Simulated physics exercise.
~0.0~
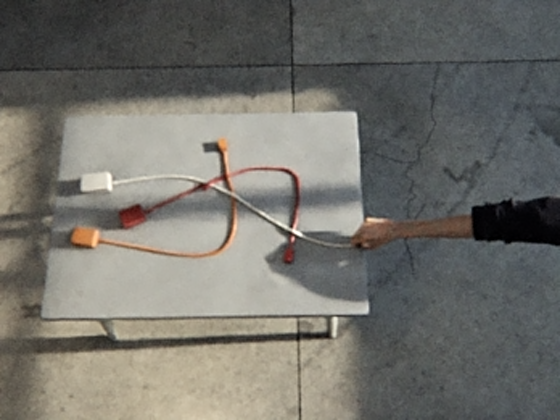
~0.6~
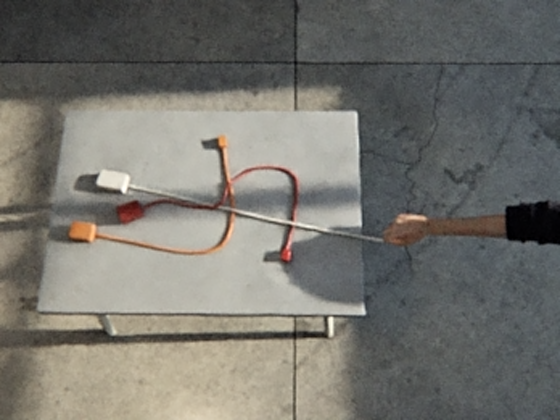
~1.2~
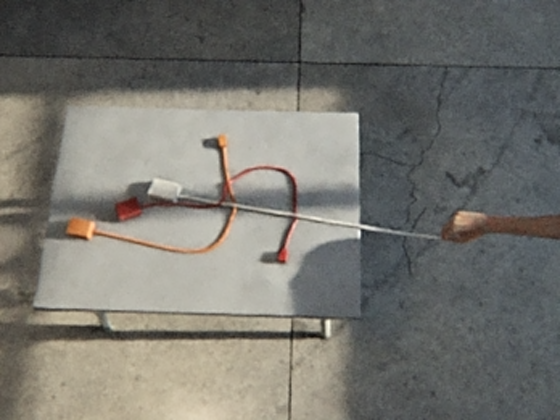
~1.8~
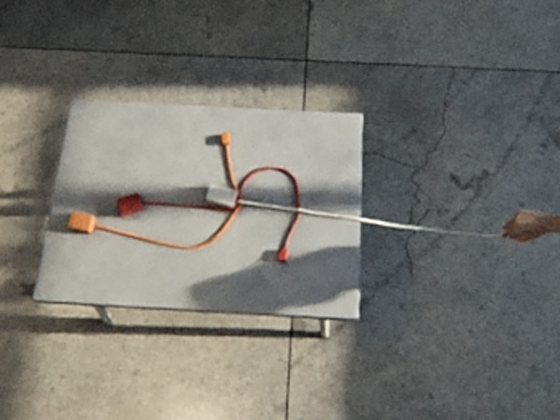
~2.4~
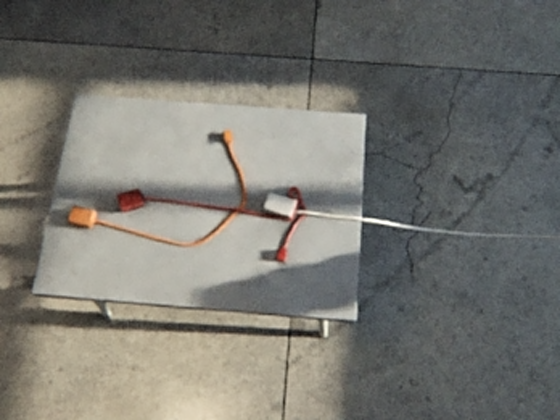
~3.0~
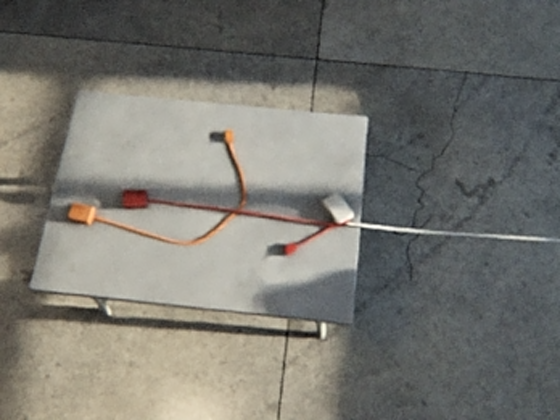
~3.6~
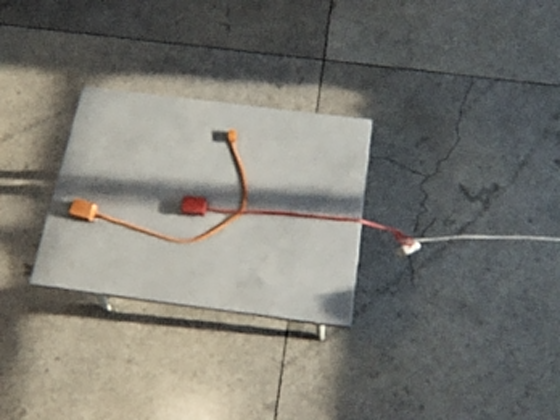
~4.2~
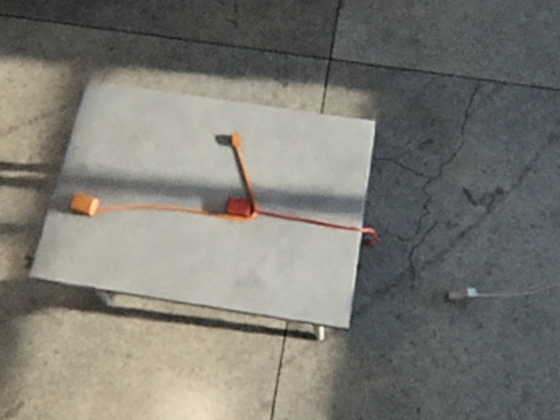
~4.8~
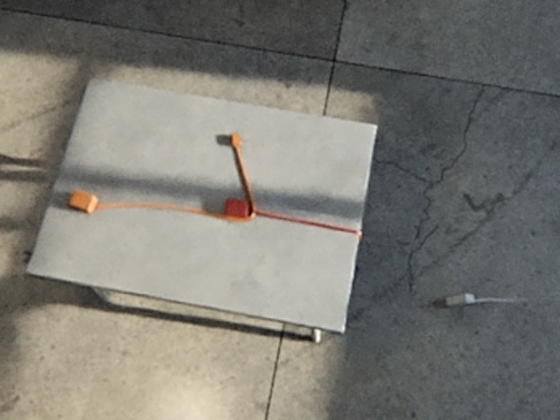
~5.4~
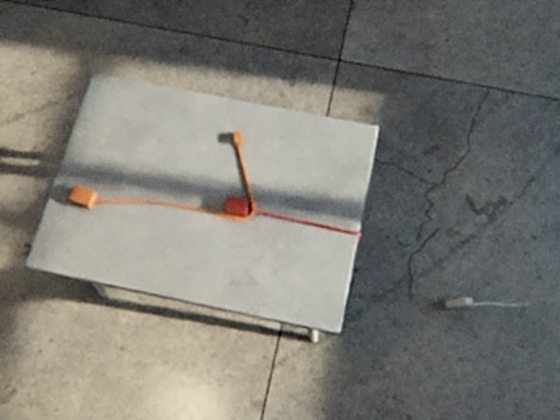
On a pale table standing on a cracked concrete floor, white, red and orange leads with block chargers lie across one another. A hand at the right edge grips the end of the white lead and pulls it taut, drawing its charger rightward over the others. The white charger snags the small red plug near the edge and carries it off, dragging the red charger along. The white lead drops to the floor and lies there, while the red charger stops against the bent orange lead, its own lead reaching the table's right edge. The orange charger stays put.
